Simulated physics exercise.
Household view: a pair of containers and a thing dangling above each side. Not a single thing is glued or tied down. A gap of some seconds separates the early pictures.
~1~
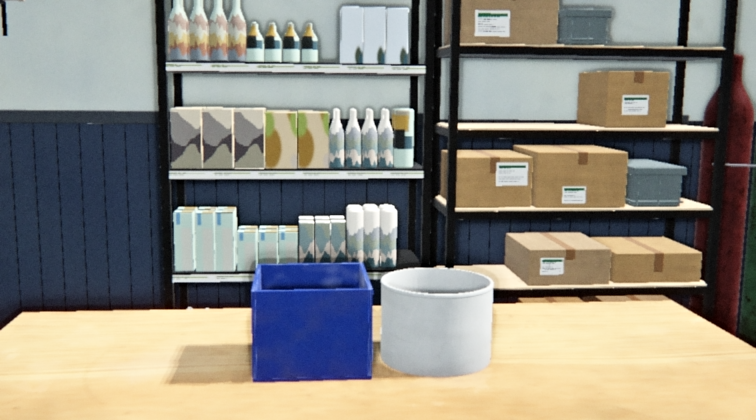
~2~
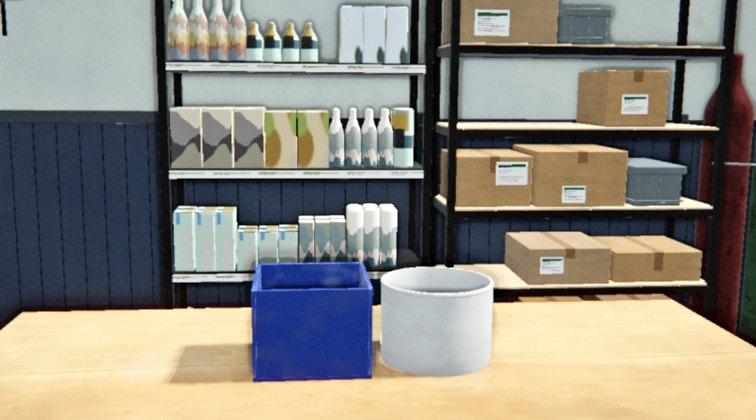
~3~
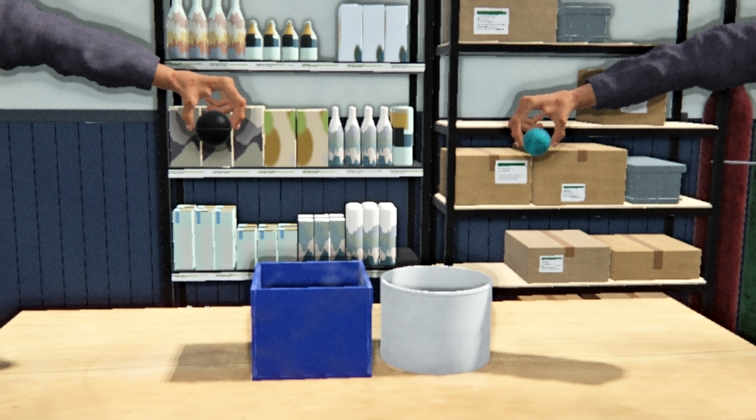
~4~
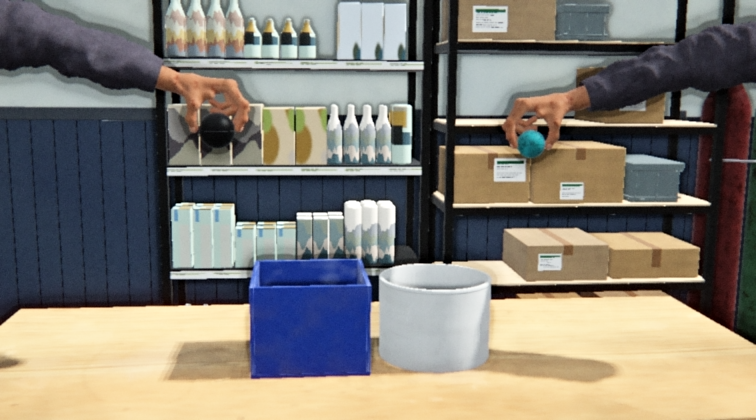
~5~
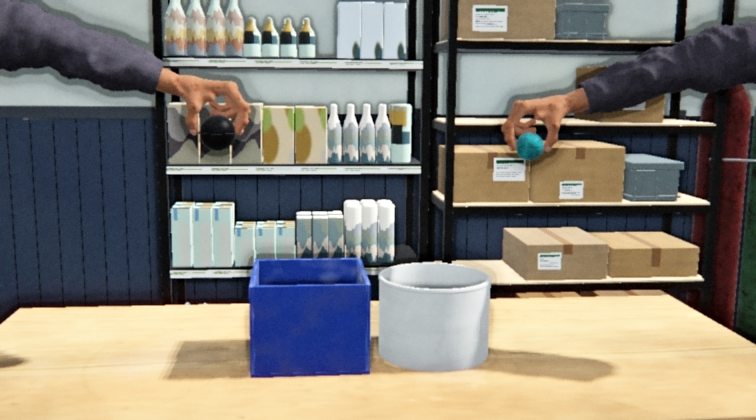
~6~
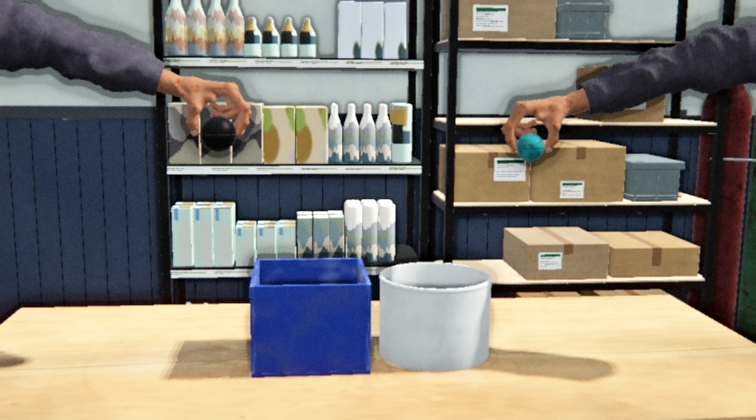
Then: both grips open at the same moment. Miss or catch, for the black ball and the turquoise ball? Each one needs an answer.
Result: Black ball missed, turquoise ball missed.
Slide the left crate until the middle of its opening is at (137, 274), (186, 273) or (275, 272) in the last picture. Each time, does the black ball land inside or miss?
Okay, so it stays out, then it makes it in, and then it stays out.
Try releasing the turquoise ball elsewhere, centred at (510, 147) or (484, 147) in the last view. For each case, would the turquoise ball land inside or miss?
Try by try, it falls beside it; goes in.
Then, 0.20 s past the last view, black ball in the air near (220, 202); turquoise ball in the air near (528, 212).
Then, 0.30 s past the last view, black ball in the air near (222, 308); turquoise ball in the air near (523, 313).
Finally, the black ball ends up outside, near (223, 342); the turquoise ball ends up outside, near (523, 337).
